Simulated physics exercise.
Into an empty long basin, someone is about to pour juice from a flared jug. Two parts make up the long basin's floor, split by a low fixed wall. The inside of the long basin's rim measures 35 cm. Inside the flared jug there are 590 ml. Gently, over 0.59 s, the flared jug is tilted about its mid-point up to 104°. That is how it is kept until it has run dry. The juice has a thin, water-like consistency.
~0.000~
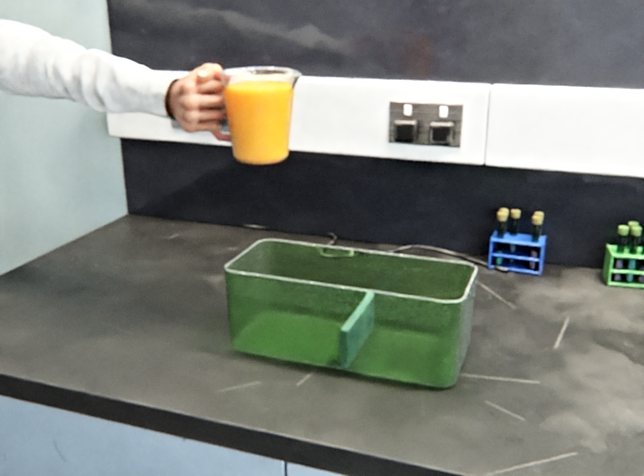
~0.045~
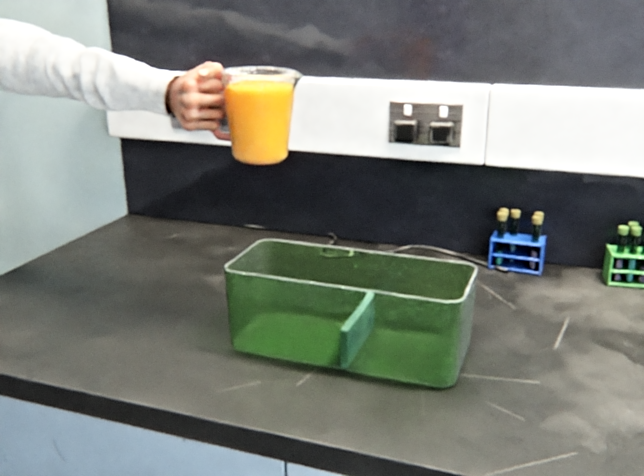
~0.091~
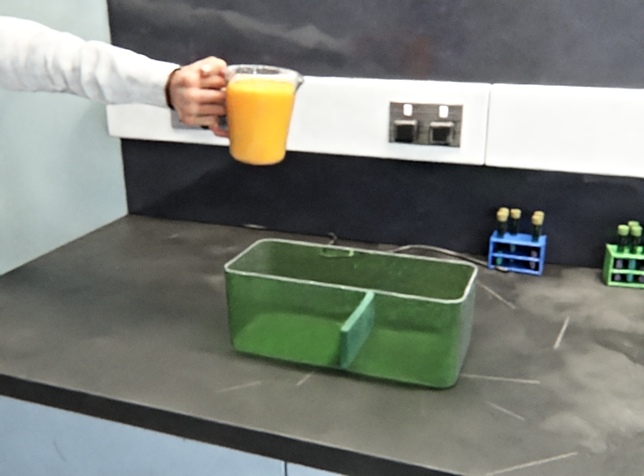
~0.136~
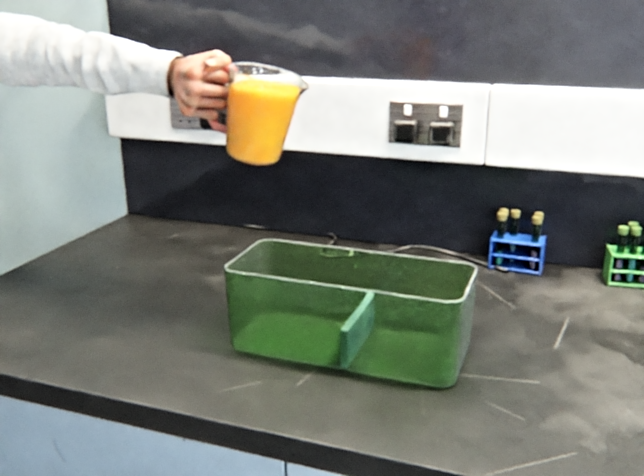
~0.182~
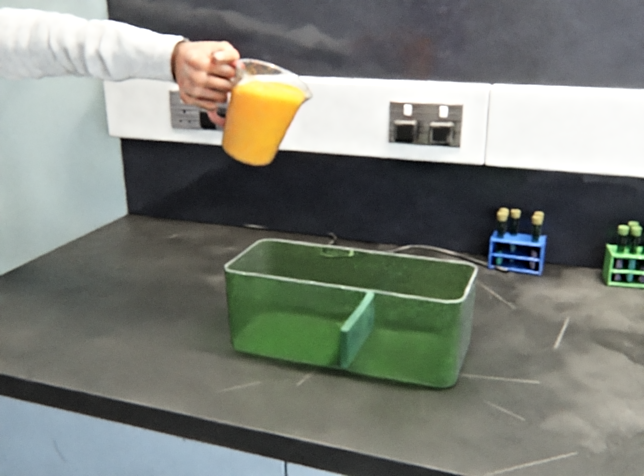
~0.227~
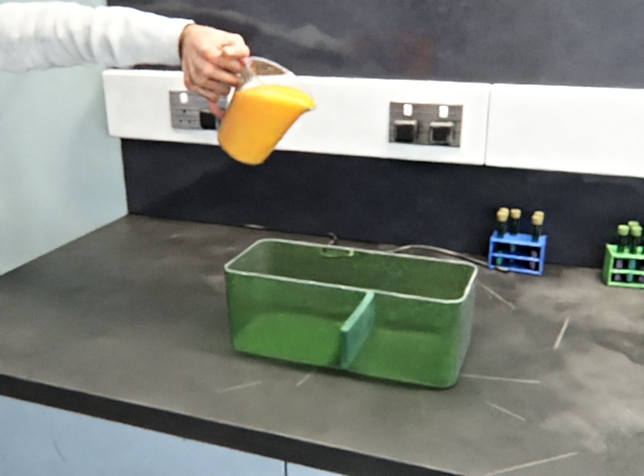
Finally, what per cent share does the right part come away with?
Roughly 59 per cent.
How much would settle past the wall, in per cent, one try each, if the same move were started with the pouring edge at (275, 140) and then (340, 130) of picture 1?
It comes to 5 per cent, and then 95 per cent.
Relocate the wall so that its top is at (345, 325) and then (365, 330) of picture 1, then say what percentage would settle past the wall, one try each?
85 then 45 %.
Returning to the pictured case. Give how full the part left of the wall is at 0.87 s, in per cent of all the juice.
I'd put it near 32 percent.
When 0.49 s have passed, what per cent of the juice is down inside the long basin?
Estimate - around 7 in a hundred parts.
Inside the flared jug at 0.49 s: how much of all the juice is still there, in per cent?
Still held: Roughly 54 % of the total.
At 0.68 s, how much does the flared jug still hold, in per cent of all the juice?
Close to 12 percent of the whole amount.
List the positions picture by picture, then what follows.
It leans 0°; its right rim is at (300, 75); the juice meets the walls at (231, 84) and (293, 87); the long basin's rim runs from (243, 254) to (470, 284); the wall's top is at (358, 312), in the first frame.
It leans 2°; its right rim is at (301, 76); the juice meets the walls at (231, 83) and (293, 87), in the second frame.
It leans 6°; its right rim is at (304, 80); the juice meets the walls at (233, 82) and (295, 89), in the third frame.
It leans 13°; its right rim is at (308, 87); the juice meets the walls at (236, 81) and (299, 92), in the fourth frame.
It leans 23°; its right rim is at (312, 97); the juice meets the walls at (238, 88) and (305, 94), in the fifth frame.
It leans 34°; its right rim is at (315, 109); the juice meets the walls at (236, 101) and (309, 99), in the sixth frame.
After 0.49 s the tilt is 96° and 54 per cent is still to pour, 1 is left of the wall and 7 right of it.
After 0.68 s the tilt is 104° and 13 per cent is still to pour, 24 is left of the wall and 37 right of it.
After 0.87 s the tilt is 104° and 1 per cent is still to pour, 33 is left of the wall and 59 right of it.
After 1.09 s the tilt is 104° and 0 per cent is still to pour, 38 is left of the wall and 59 right of it.
In the end 38 per cent lies left of the wall, 59 right of it and 3 outside.
